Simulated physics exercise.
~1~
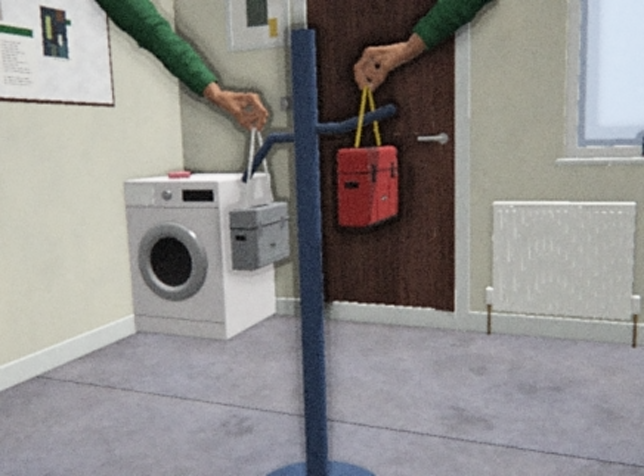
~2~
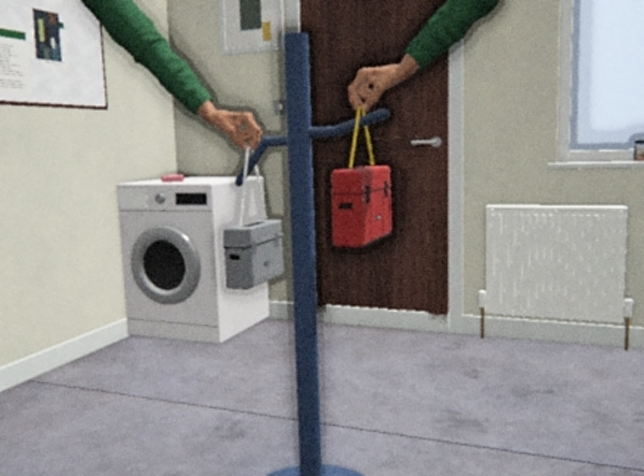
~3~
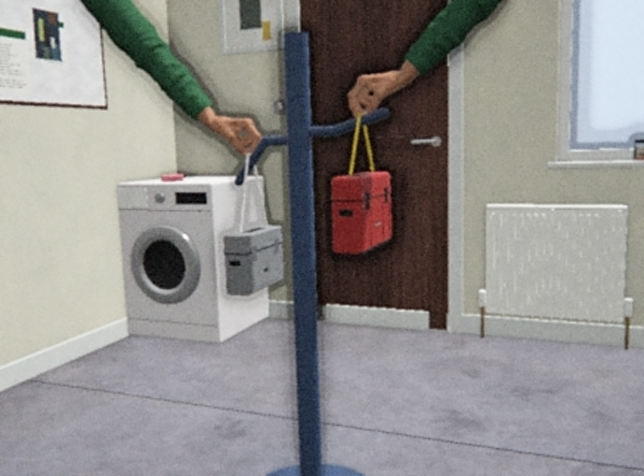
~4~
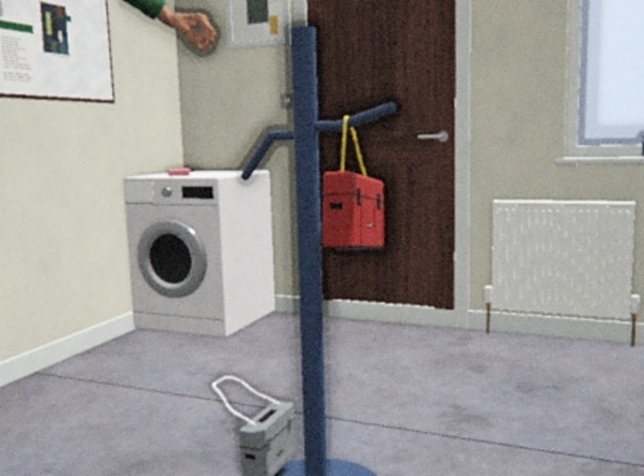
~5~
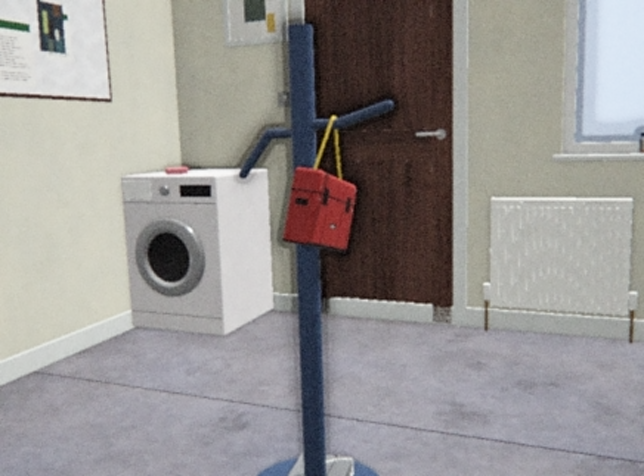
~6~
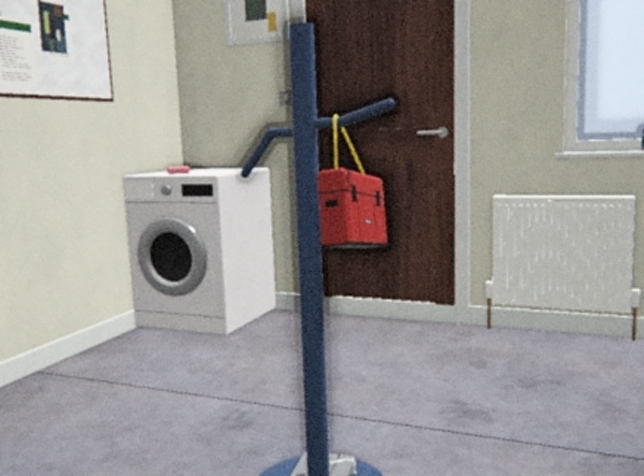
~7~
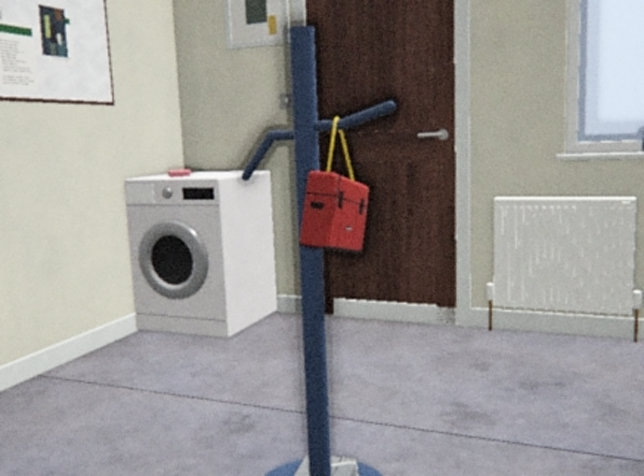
Laundry room with two hands lowering cases at a blue stand, the grey one falling to the floor, the red left swinging.
